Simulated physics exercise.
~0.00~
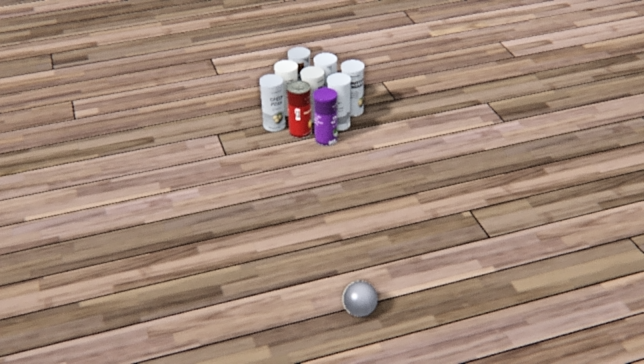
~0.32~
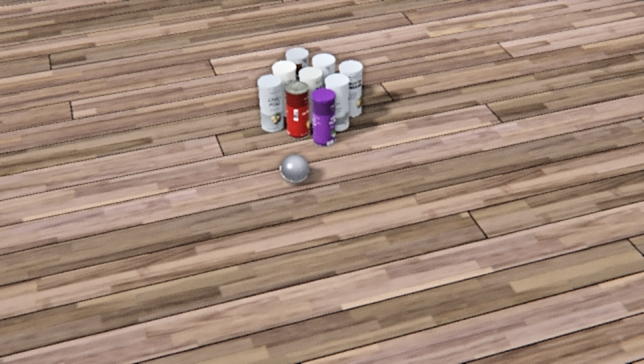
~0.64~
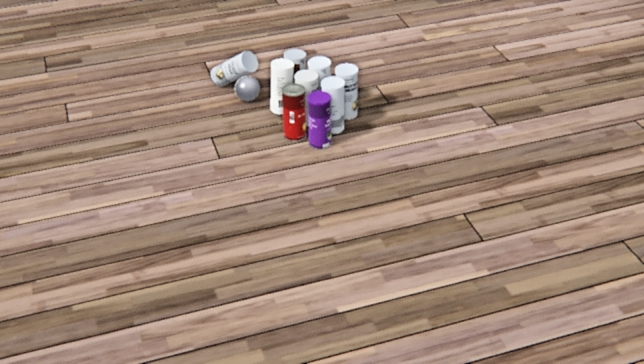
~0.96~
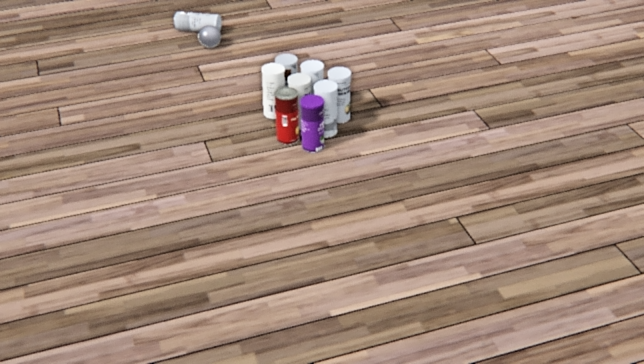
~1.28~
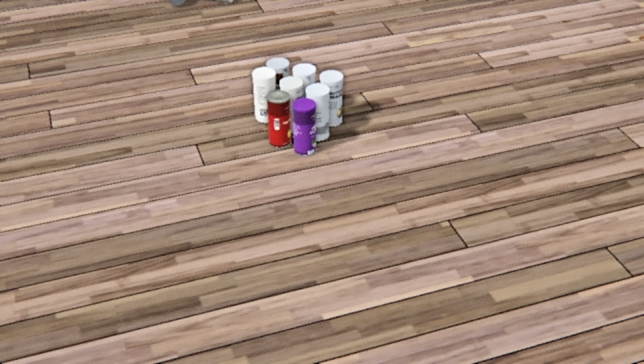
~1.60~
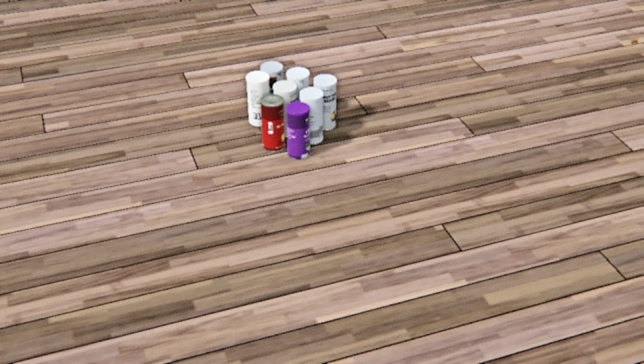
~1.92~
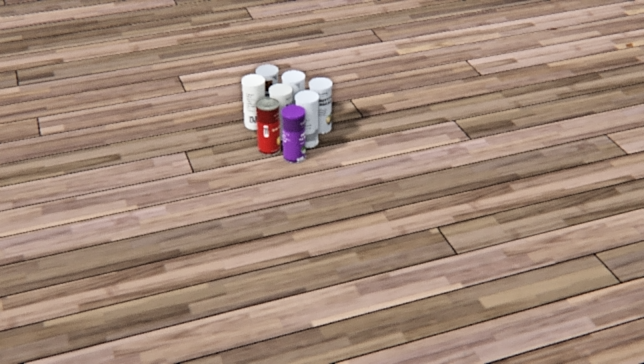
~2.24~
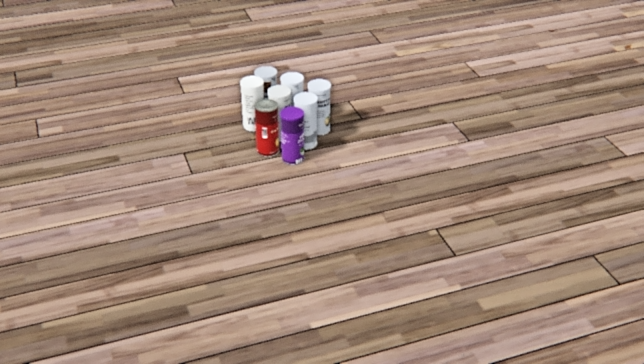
To begin with, a cluster of tall canisters, mostly white with one red and one purple at the front, stands on a wood-plank surface while a steel ball rolls toward it from the lower right. The ball travels up and to the left, nearing the front of the group. It knocks the white canister at the left corner, which tips over beside it. Ball and fallen canister then move away together toward the upper left until both leave the view. The remaining canisters, red and purple included, stay upright in their tight cluster.
